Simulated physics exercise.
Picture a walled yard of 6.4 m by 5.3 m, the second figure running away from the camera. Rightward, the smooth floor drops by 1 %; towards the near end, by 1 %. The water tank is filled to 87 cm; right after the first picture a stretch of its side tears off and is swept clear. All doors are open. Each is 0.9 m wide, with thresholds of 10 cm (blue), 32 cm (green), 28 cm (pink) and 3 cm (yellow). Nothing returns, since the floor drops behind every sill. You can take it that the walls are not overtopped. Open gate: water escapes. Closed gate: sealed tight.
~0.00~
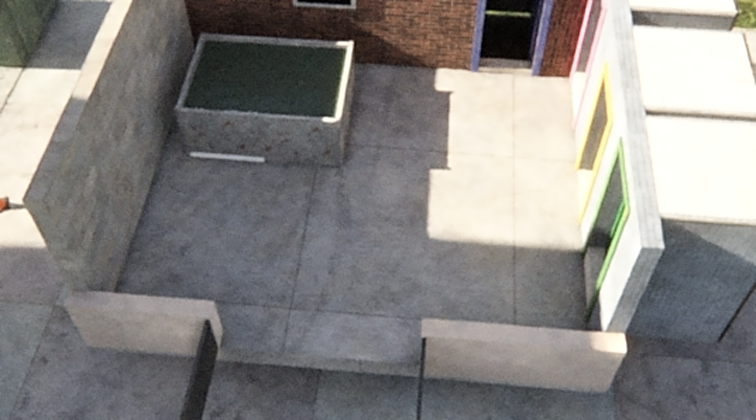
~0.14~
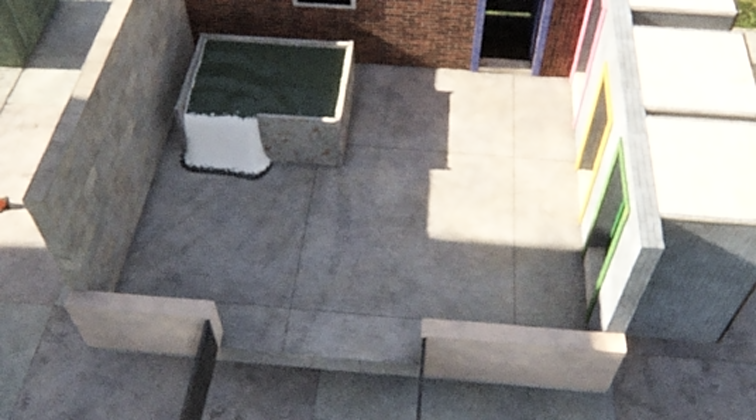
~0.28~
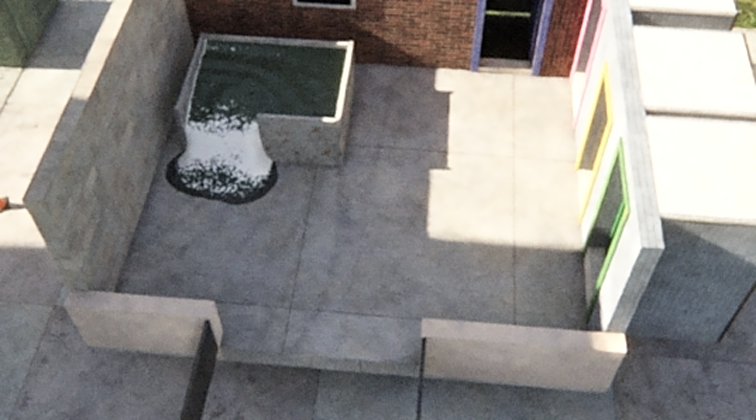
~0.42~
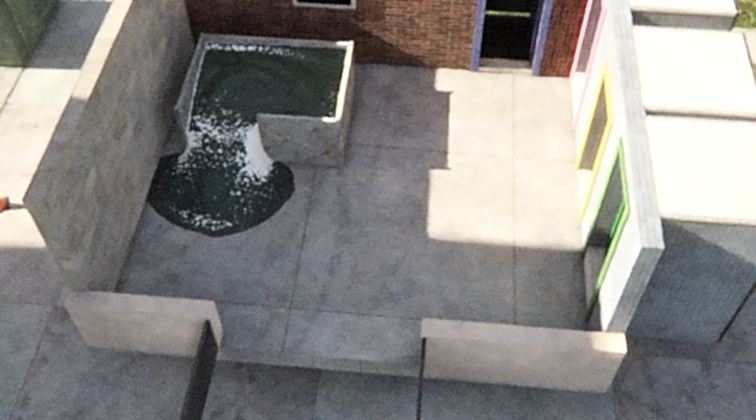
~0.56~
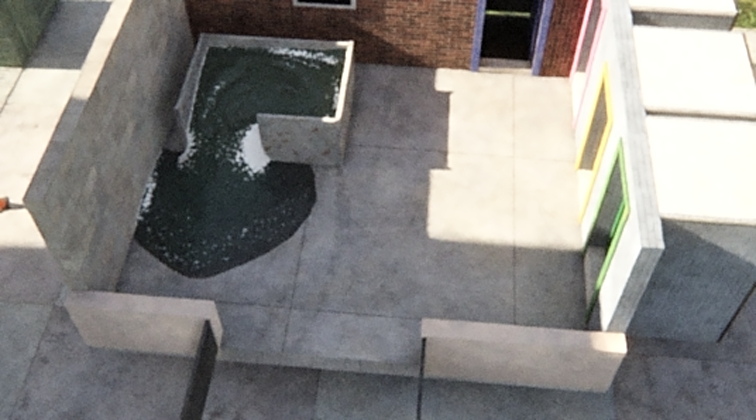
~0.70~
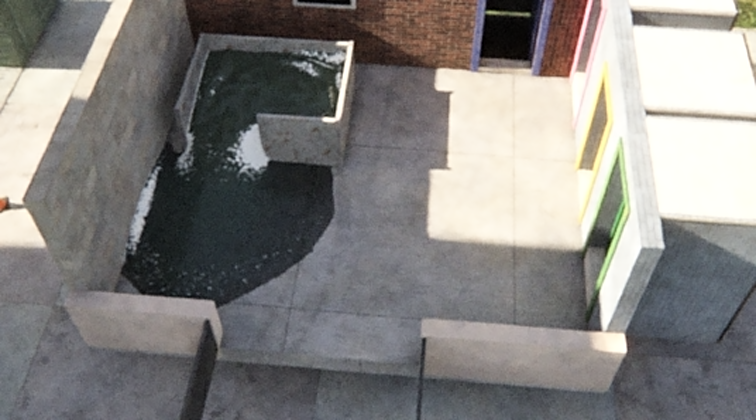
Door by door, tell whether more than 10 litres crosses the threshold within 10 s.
At the end, at the blue door the limit will hold. At the green door the limit will hold. At the pink door the limit will hold. At the yellow door the limit will be broken.
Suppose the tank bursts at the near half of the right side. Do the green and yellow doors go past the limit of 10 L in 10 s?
So green ends up short of it and yellow ends up past the limit.
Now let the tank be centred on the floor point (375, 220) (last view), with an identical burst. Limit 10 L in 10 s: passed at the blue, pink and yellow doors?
Measured against that limit, blue comes out short of it, pink short of it and yellow short of it.
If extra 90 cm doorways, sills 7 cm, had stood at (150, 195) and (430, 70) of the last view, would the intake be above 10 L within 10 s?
The first doorway goes beyond and the second stays inside.
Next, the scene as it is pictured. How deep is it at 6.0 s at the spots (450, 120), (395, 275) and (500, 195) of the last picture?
Depths: About 0, 5 and 4 centimetres.
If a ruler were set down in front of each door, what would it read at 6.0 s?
Centimetres: Blue 0 / green 16 / pink 3 / yellow 9.
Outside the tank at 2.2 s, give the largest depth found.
Depth: Approx. 52 cm.
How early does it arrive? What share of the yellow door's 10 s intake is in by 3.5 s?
By then it's near 0% of the total.
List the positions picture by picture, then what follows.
In the first picture, still water, 87 cm deep, in the water tank at (268, 79).
In the second picture, water pours out at (224, 139) and has run 0.7 m, to (264, 171); typically 11 cm deep outside, 87 cm at the water tank's back.
In the third picture, the front is at (249, 198), 1.0 m from the gap at (225, 142); 1.1 m2 of floor is under water; 85 cm left at the back of the water tank.
In the fourth picture, the front is at (220, 233), 1.5 m from the gap at (225, 143); 2.4 m2 of floor is under water; 78 cm left at the back of the water tank.
In the fifth picture, water pours out at (225, 143) and has run 2.2 m, to (192, 273); typically 8 cm deep outside, 74 cm at the water tank's back.
In the sixth picture, water pours out at (225, 143) and has run 2.8 m, to a hidden place; typically 7 cm deep outside, 74 cm at the water tank's back.
After 1.4 s water covers 30 % of the floor and is deepest (68 cm) near (106, 320); blue door not reached, green door not reached, pink door not reached, yellow door not reached.
After 2.2 s water covers 30 % of the floor and is deepest (52 cm) near (119, 321); blue door not reached, green door not reached, pink door not reached, yellow door not reached.
After 3.5 s water covers 50 % of the floor and is deepest (32 cm) near (159, 325); blue door not reached, green door not reached, pink door not reached, yellow door not reached.
After 6.0 s water covers 75 % of the floor and is deepest (20 cm) near (582, 326); blue door not reached, green door 16 cm at the sill, 0 L in, pink door 3 cm at the sill, 0 L in, yellow door 9 cm at the sill, 13 L in.
After 10.0 s water covers 90 % of the floor and is deepest (12 cm) near (584, 363); blue door 7 cm at the sill, 2 L in, green door 10 cm at the sill, 0 L in, pink door 11 cm at the sill, 0 L in, yellow door 5 cm at the sill, 53 L in.
